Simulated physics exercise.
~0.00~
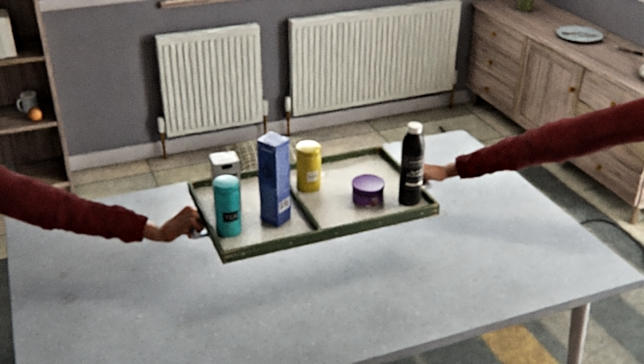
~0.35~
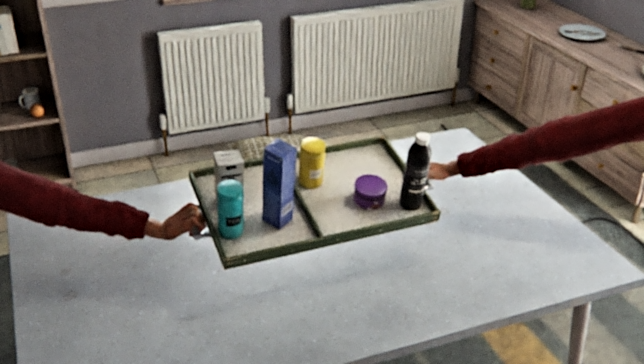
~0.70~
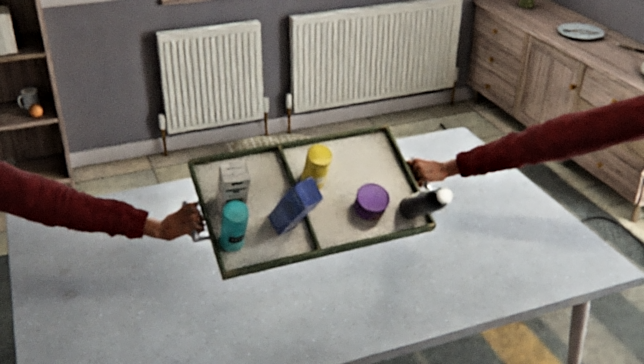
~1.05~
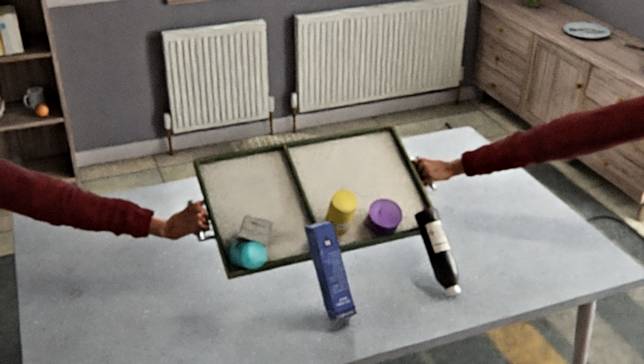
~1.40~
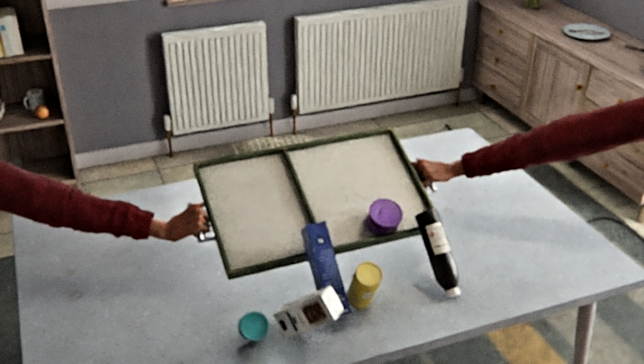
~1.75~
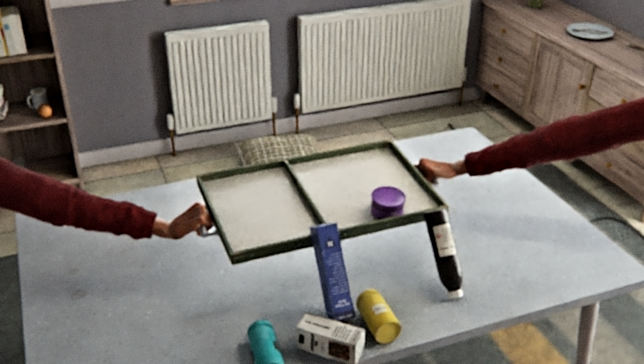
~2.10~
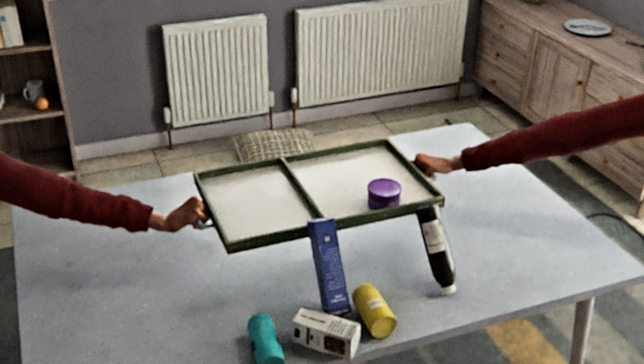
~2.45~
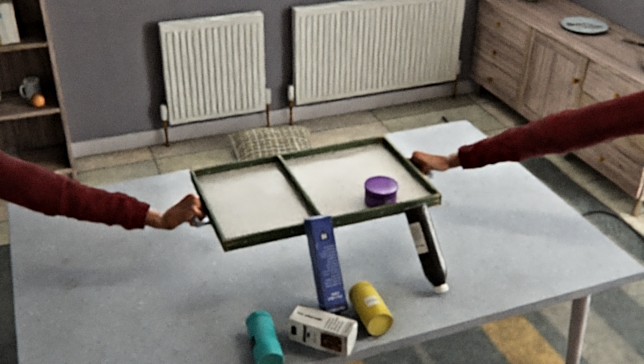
A tray divided by a cross bar, held at either end by two hands in red sleeves above a pale table, carries six containers. The hands tip its near edge down, and the containers lean and slide toward the viewer. The blue carton and black bottle go over the rim first, ending upside down and leaning against the tray's near side. The turquoise jar, white carton and yellow jar follow, dropping onto the table and coming to lie on their sides. The tray swings back toward level, with only the purple tub still upright on it, shifted nearer the front edge.
